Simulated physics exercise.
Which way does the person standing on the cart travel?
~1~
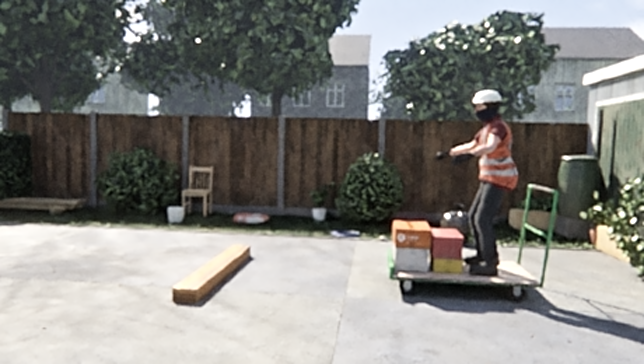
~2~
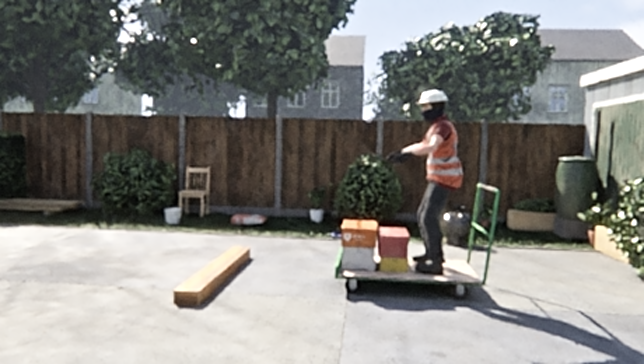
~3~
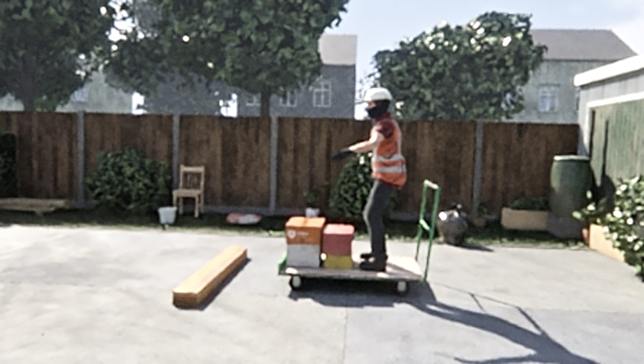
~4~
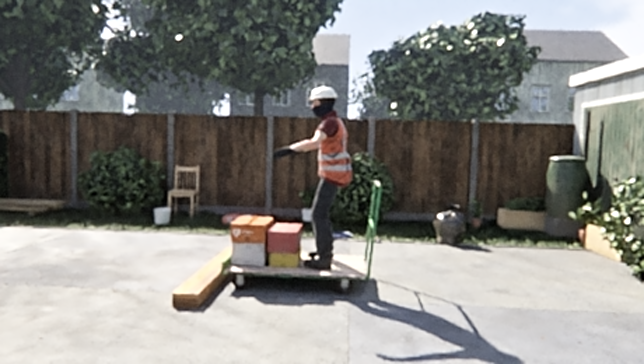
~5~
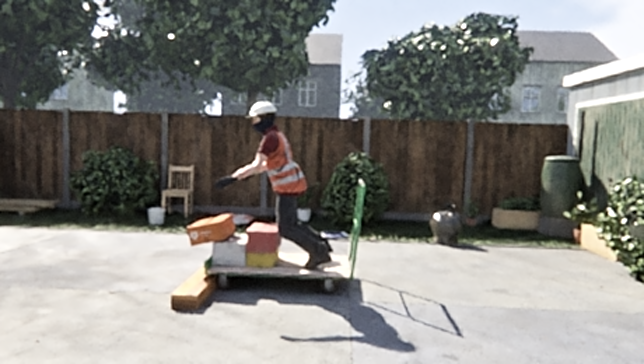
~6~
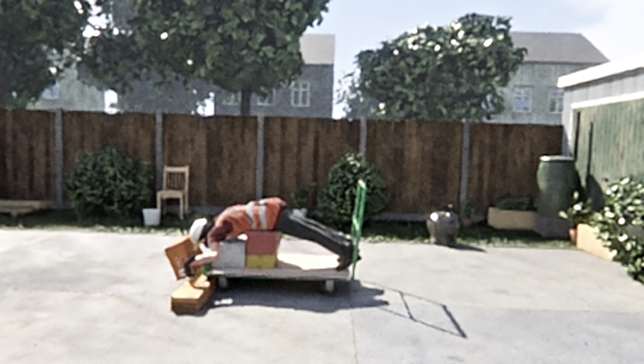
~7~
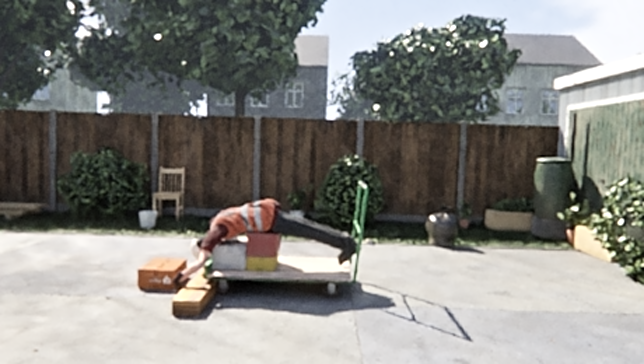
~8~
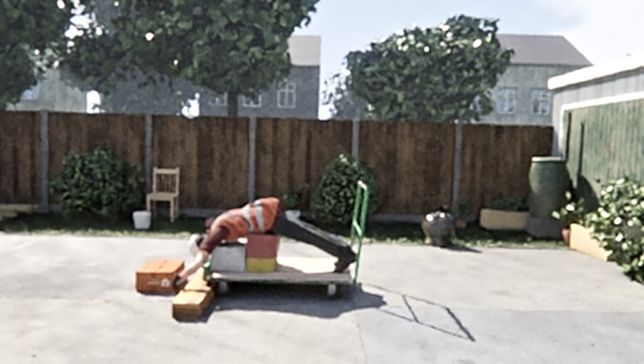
The person travels to the left, riding on the cart until it stops at the low kerb.
